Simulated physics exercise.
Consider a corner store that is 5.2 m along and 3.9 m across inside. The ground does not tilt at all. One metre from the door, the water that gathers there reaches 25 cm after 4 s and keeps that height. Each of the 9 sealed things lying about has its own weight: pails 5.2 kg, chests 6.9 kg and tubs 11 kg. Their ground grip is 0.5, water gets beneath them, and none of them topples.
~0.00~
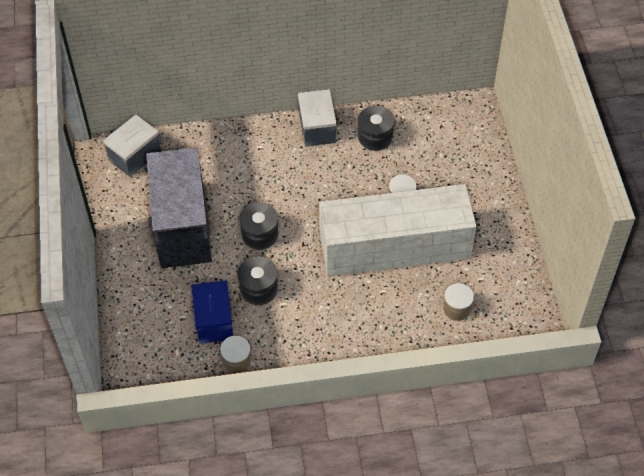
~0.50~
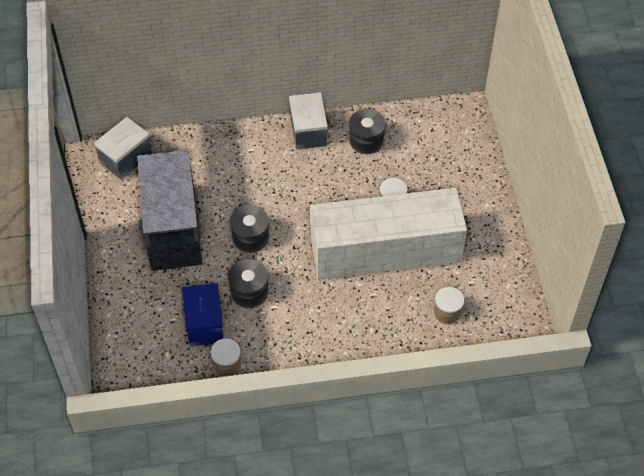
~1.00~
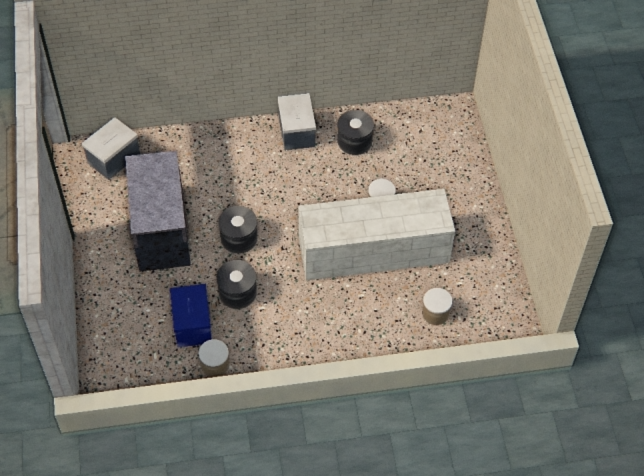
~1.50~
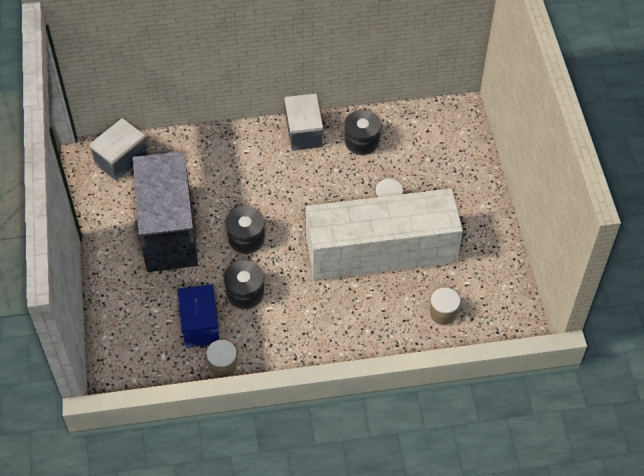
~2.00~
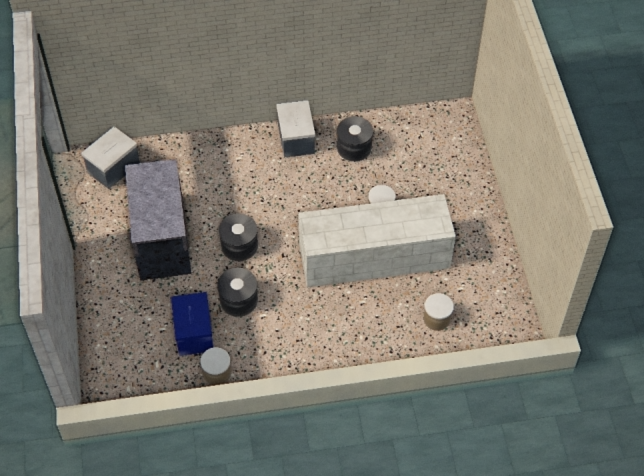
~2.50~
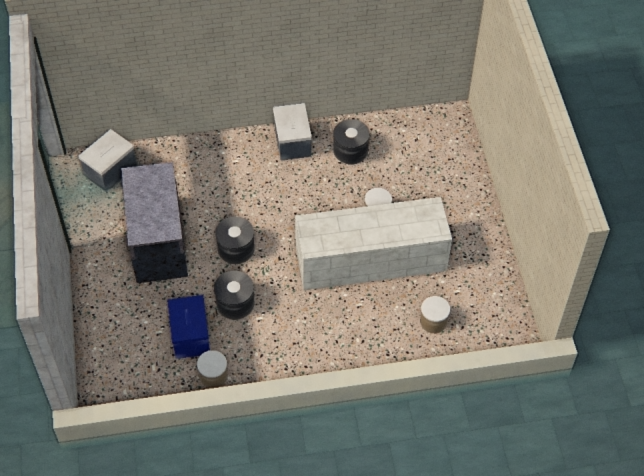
Water spreads over the paving outside a small walled room, turning the brownish ground a dark blue-green. Inside, the blue chest, pale blocks, dark tubs and long counter all stay in place while the view shifts slightly. Finally, a thin greenish patch of water appears on the speckled floor by the left wall.
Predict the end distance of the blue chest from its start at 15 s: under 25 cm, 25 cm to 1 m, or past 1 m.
I reckon it goes some way, under a metre.
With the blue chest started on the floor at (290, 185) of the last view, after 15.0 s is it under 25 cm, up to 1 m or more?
By then it winds up well off.
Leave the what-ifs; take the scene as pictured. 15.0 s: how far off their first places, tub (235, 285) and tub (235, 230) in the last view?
They've ended up 140 cm and 140 cm away, in that order.
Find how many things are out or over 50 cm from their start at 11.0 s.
It comes to 6.
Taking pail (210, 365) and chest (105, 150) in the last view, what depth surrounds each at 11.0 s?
Some 5 cm at the first, some 14 cm at the second.
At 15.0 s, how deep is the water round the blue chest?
The depth there is around 13 cm.
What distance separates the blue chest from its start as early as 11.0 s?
Shift by then: About 20 cm.
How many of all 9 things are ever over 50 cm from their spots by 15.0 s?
Answer: 9.
After 3.5 s the blue chest is near (188, 318), 0.0 m from its start, aground; 0 afloat.
After 6.8 s the blue chest is near (188, 317), 0.0 m from its start, aground; 2 afloat.
After 11.0 s the blue chest is near (192, 304), 0.2 m from its start, aground; 5 afloat.
After 15.0 s the blue chest is near (240, 345), 0.7 m from its start, afloat; 9 afloat.
